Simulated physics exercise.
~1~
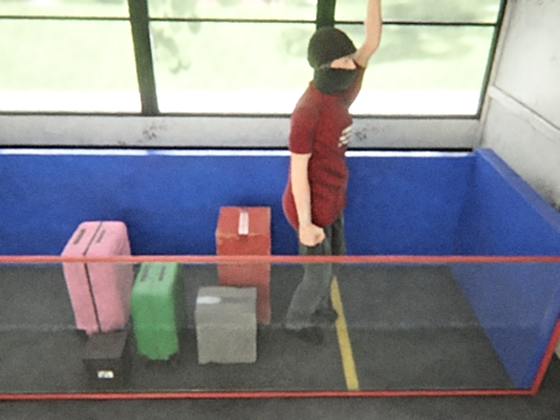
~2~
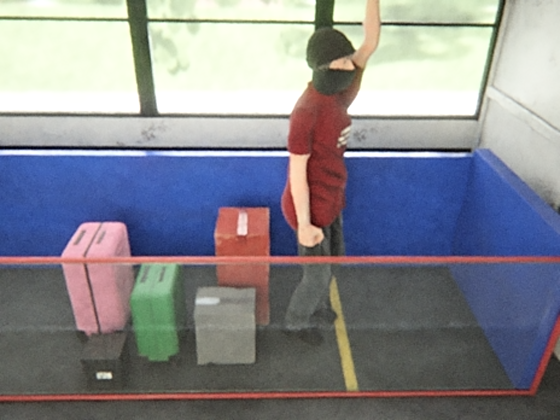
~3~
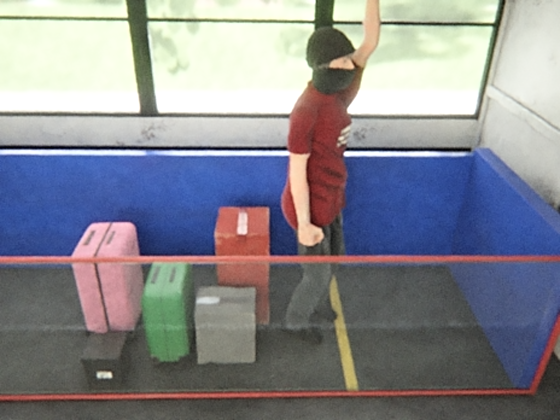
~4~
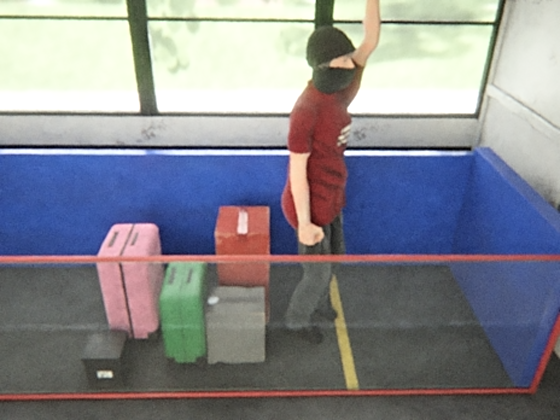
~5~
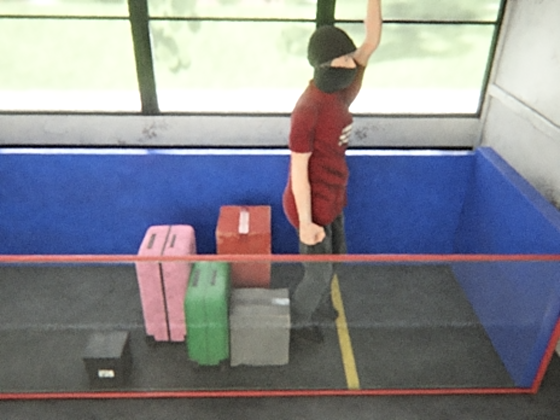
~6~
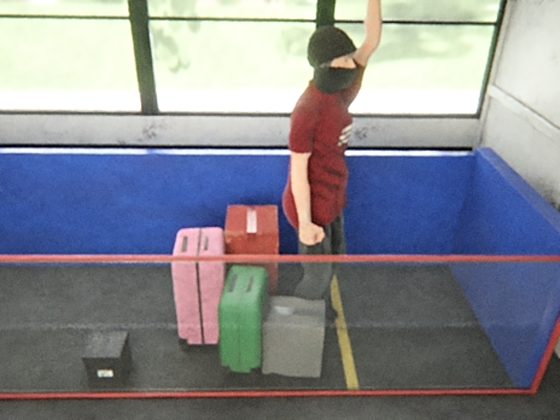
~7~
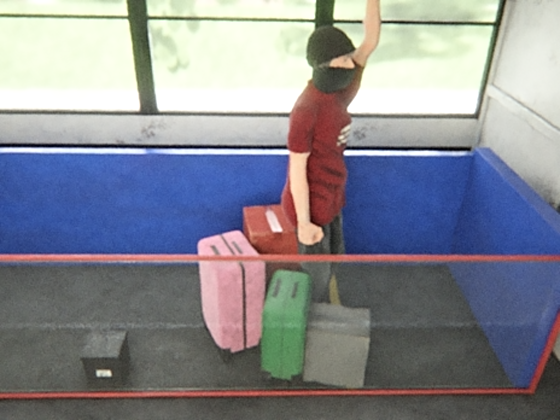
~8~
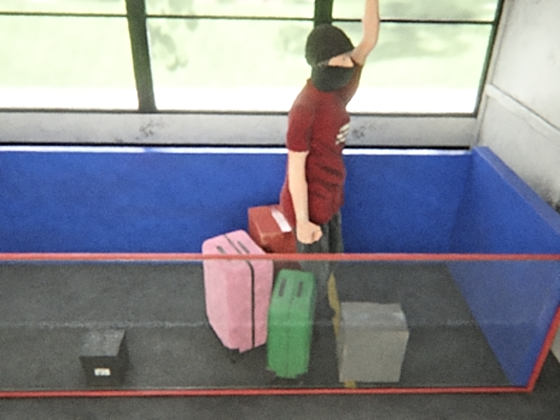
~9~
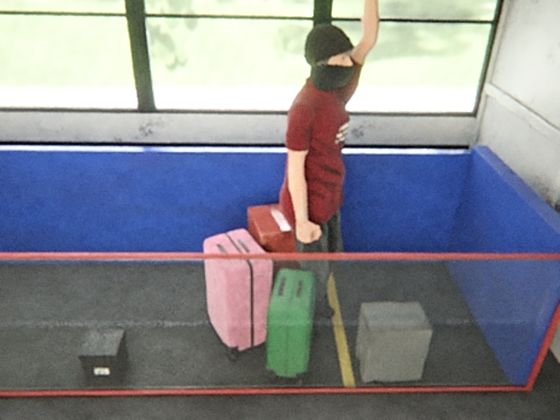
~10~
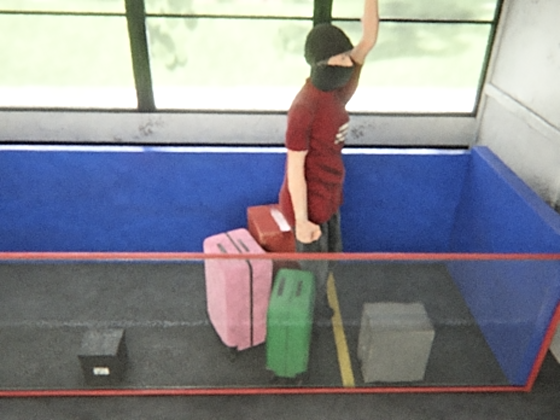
On a bus, luggage slides right and only the grey pack crosses the yellow line.
